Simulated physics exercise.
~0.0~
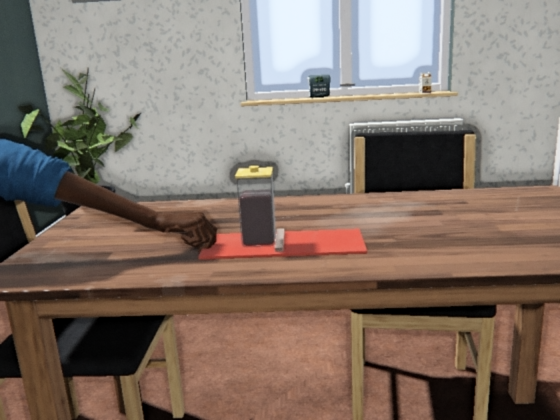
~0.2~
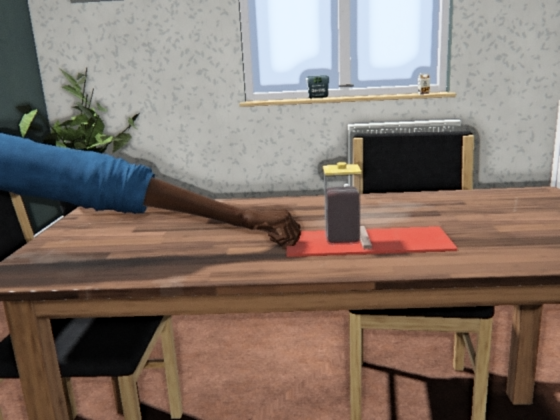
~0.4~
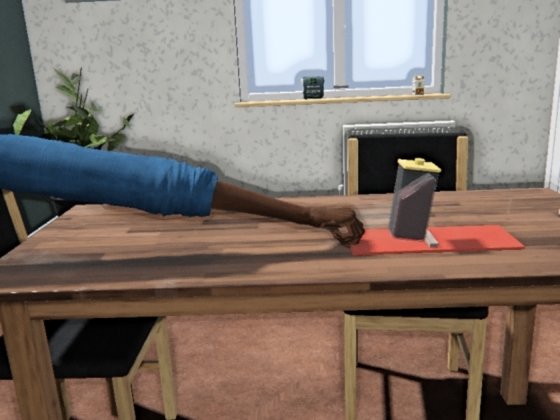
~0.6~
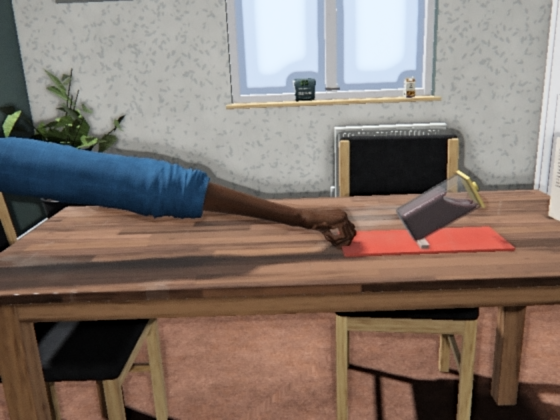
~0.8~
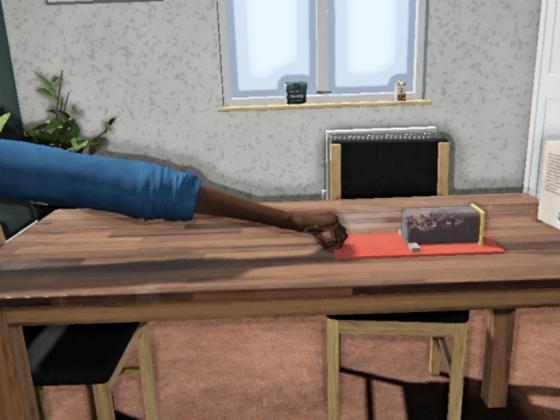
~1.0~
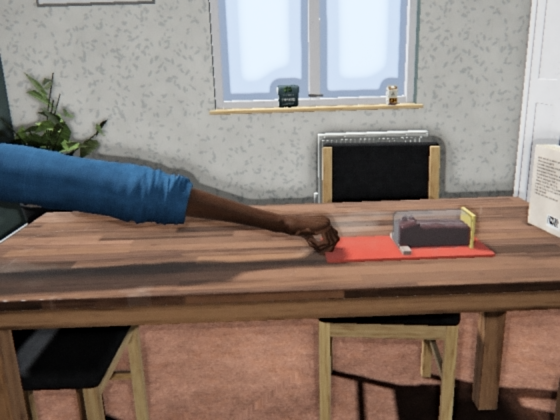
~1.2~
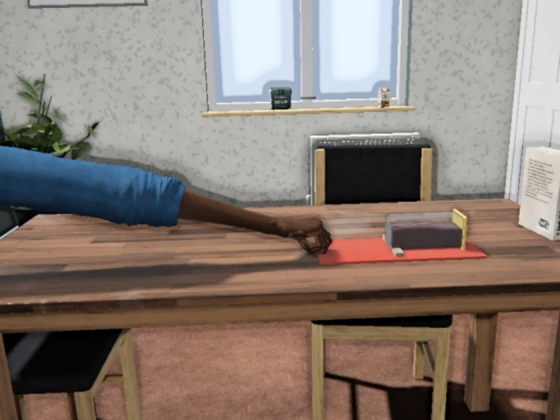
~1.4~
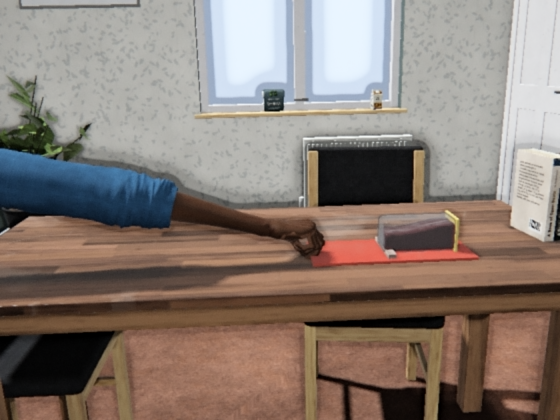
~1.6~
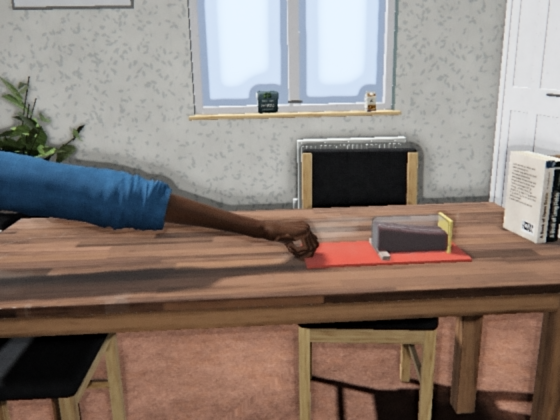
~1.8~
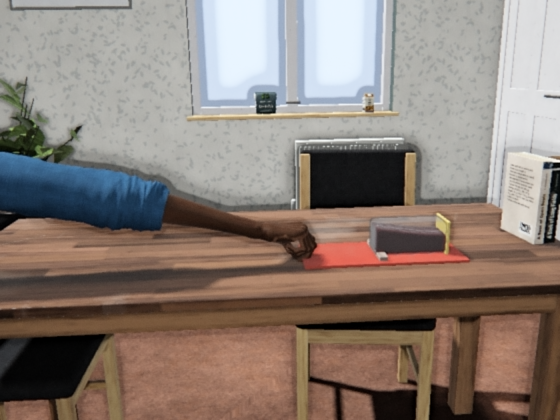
Arm in blue sleeve sliding a red board right across a wooden table, the square bottle on it toppling onto its side.
